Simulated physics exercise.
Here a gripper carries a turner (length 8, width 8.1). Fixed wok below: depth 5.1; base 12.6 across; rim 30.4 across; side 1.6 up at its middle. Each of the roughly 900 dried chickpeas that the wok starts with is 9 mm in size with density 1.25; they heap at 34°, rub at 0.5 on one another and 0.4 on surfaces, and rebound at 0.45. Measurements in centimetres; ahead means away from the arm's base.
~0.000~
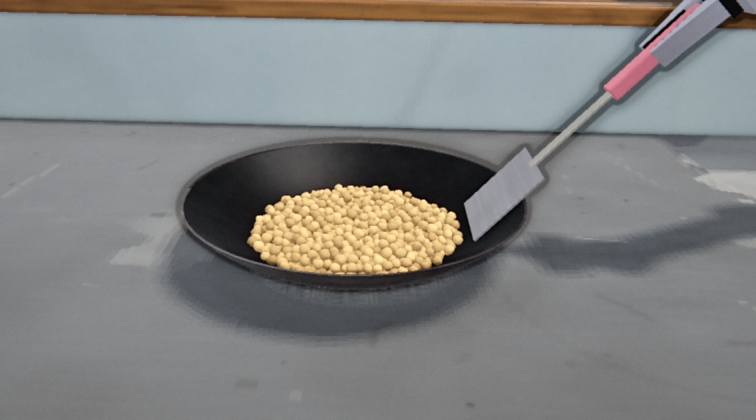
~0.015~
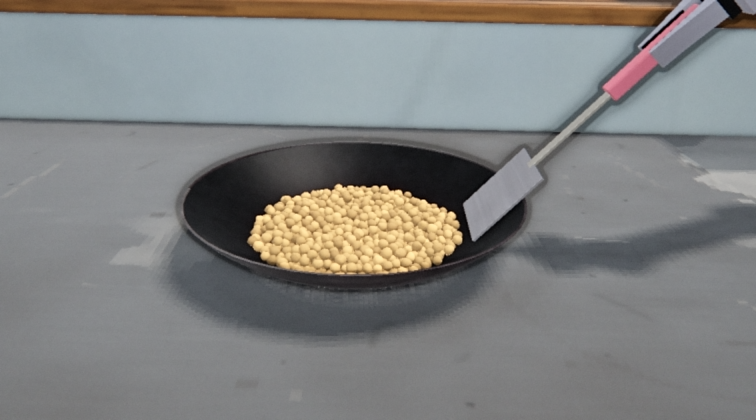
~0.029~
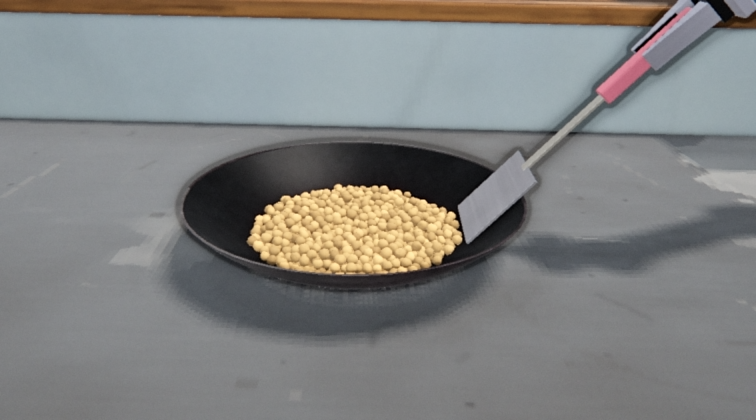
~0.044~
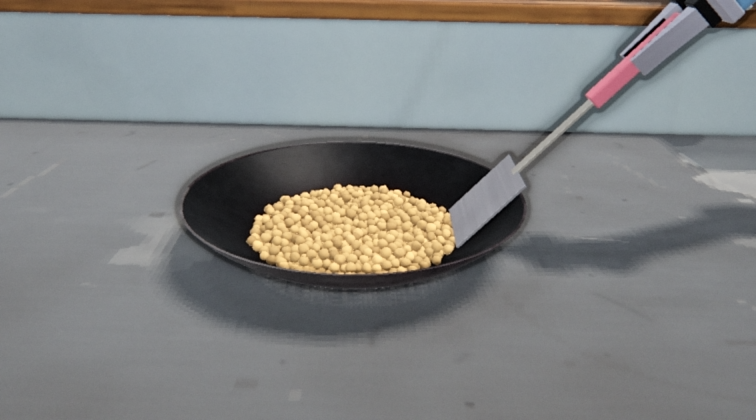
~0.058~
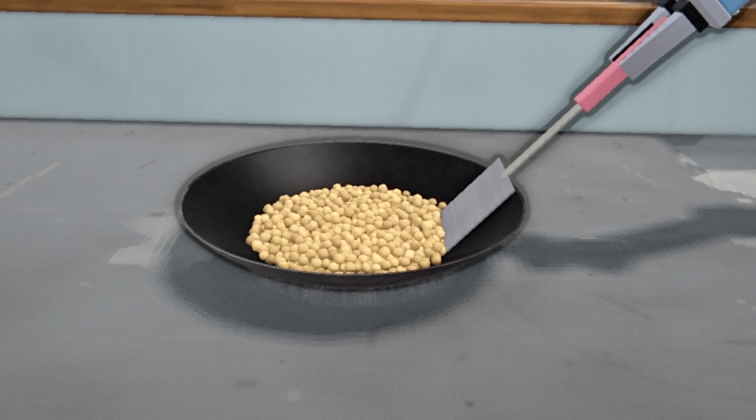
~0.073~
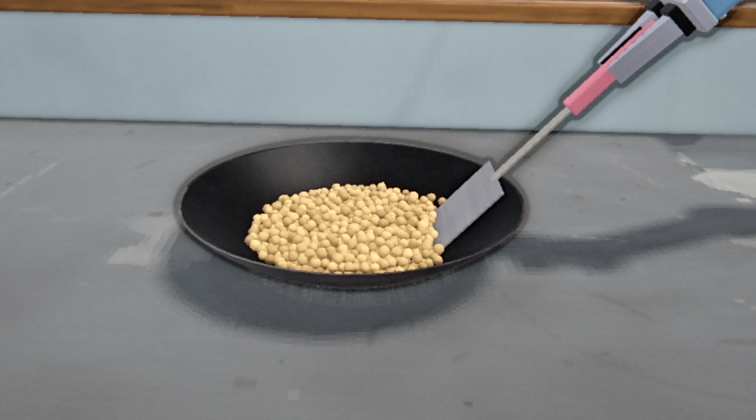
A robotic gripper slides a turner slightly left into the beige balls in a black wok.
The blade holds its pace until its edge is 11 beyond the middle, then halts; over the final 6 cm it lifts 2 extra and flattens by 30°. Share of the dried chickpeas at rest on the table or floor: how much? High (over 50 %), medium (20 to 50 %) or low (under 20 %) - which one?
Low, under 20 %.
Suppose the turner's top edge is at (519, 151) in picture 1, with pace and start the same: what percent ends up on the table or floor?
Near 15 in a hundred.
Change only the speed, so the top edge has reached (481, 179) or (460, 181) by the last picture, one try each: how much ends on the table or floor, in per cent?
First try about 20 %, second try about 30 %.
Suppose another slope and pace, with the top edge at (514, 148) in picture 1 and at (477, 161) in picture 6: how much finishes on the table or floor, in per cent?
About 10 per cent.
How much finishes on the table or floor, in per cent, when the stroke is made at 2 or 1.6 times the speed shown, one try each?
Roughly 35 % and roughly 25 %.
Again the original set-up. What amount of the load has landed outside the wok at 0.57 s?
That would be near 10 per cent, give or take.
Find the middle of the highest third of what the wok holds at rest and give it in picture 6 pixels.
Roughly at (242, 211).
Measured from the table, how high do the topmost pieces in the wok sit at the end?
Roughly 6.5 centimetres.
After 0.19 s, sloping 48°, highest piece 4 above the table; 900 in the wok.
After 0.31 s, sloping 41°, highest piece 5 above the table; 900 in the wok.
After 0.57 s, sloping 18°, highest piece 6 above the table; 807 in the wok, 85 on the table or floor, 8 on the blade or in flight.
After 1.62 s, sloping 18°, highest piece 6 above the table; 806 in the wok, 94 on the table or floor.
In the end, 806 in the wok, 94 on the table or floor. That is 10 % on the table or floor.
